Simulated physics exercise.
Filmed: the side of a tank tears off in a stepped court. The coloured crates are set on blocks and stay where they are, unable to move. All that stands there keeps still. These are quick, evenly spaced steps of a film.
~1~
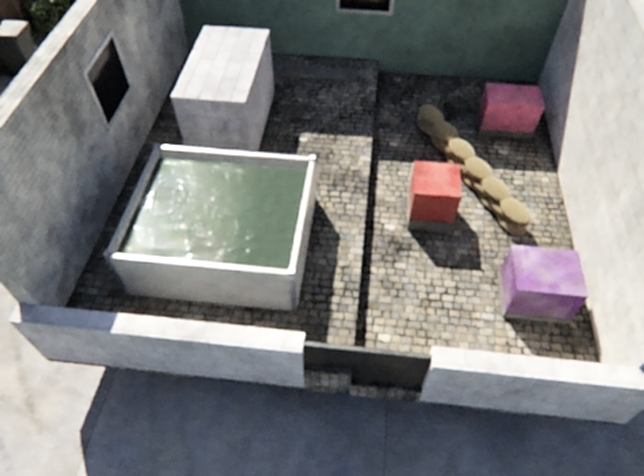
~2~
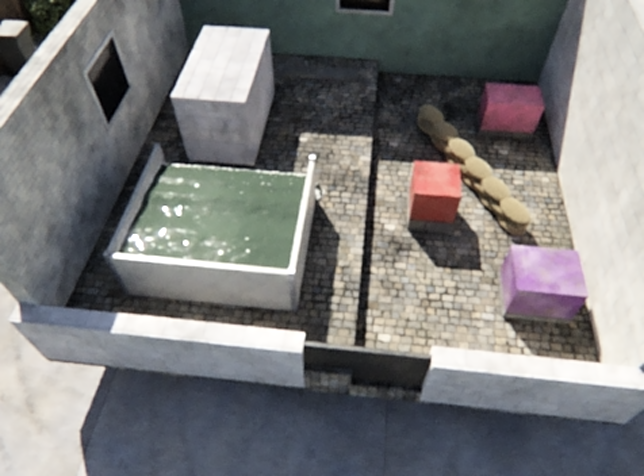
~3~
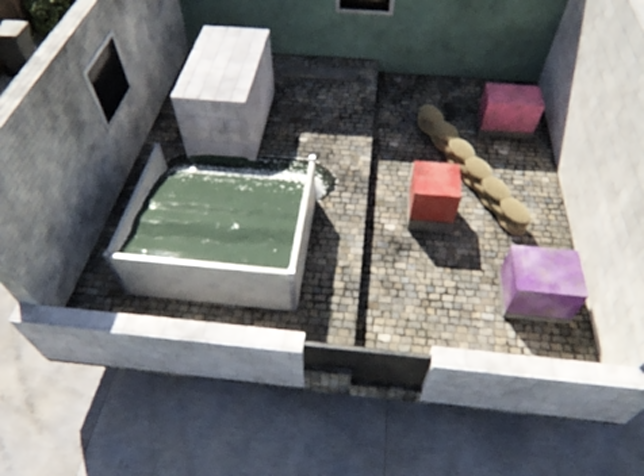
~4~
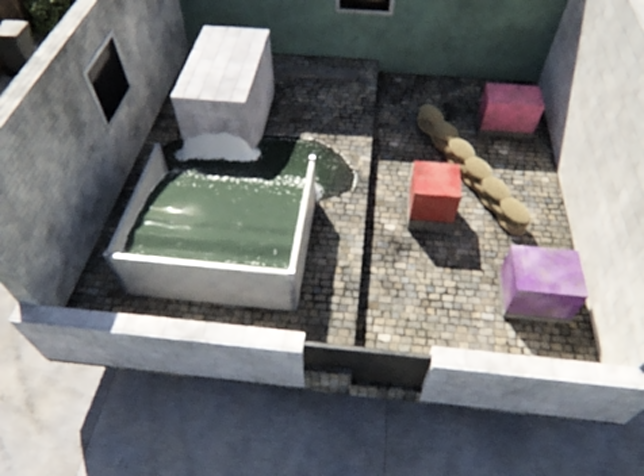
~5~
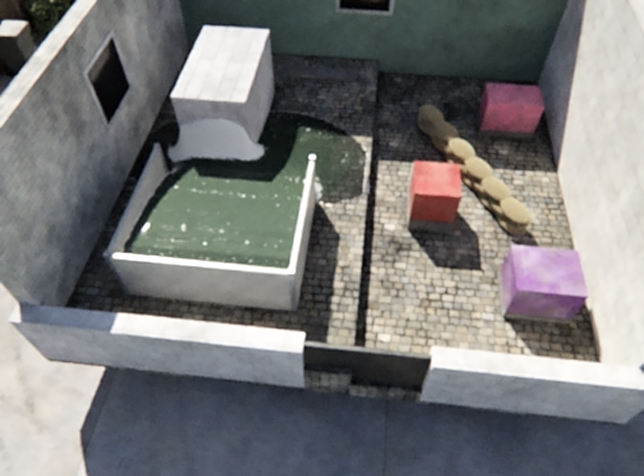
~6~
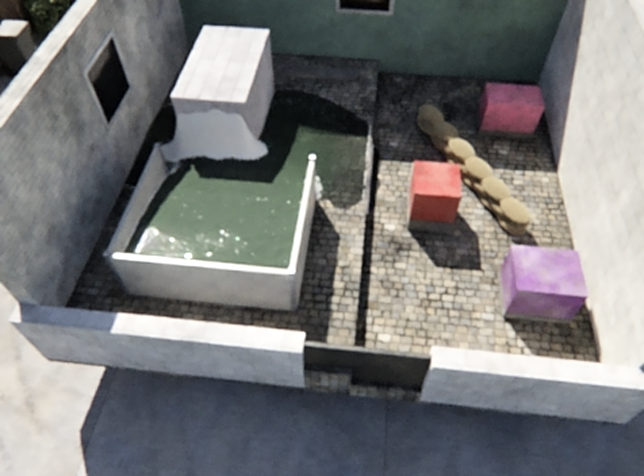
A white-walled tank of green water stands at the left of a cobbled, walled court, seen from high above its low front wall by a still camera. A white block sits behind it, with a red, a pink and a purple block and a tan, lumpy row at right. The tank's far side gives way, and dark green water pours out behind it, spreading back and rightward across the paving.
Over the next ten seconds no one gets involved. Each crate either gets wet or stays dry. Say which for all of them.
In order: The pink crate will be touched, the red crate will not be touched, the purple crate will be touched.
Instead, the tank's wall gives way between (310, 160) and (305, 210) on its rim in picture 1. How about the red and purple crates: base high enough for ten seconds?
As I see it, red is doused and purple is doused.
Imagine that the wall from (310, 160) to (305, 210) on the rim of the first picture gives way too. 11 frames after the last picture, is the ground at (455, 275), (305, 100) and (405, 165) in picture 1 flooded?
Place one: Reached by the flood. Place two: Spared by the leak. Place three: Reached by the flood.
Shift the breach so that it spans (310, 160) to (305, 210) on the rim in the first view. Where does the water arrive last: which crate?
The pink-painted one.
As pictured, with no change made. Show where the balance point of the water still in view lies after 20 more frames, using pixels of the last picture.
At about (298, 142).
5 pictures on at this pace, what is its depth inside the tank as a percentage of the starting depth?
Roughly 46 per cent.
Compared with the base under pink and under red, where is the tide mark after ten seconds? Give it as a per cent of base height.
Roughly 200 per cent, then 70 per cent.
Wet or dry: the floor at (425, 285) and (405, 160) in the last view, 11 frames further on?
Going by the order given, the first is still bare and the second inundated.
A moment on, water covers 40 % of the floor; the pink crate not reached, the red crate water round its plinth, the purple crate not reached.
Next, water covers 50 % of the floor; the pink crate not reached, the red crate water round its plinth, the purple crate not reached.
Then, water covers 65 % of the floor; the pink crate water round its plinth, the red crate water round its plinth, the purple crate water round its plinth.
Later, water covers 90 % of the floor; the pink crate water round its plinth, the red crate water round its plinth, the purple crate water round its plinth.
In the end, water covers 95 % of the floor; the pink crate was topped, the red crate stayed above the water, the purple crate was topped.
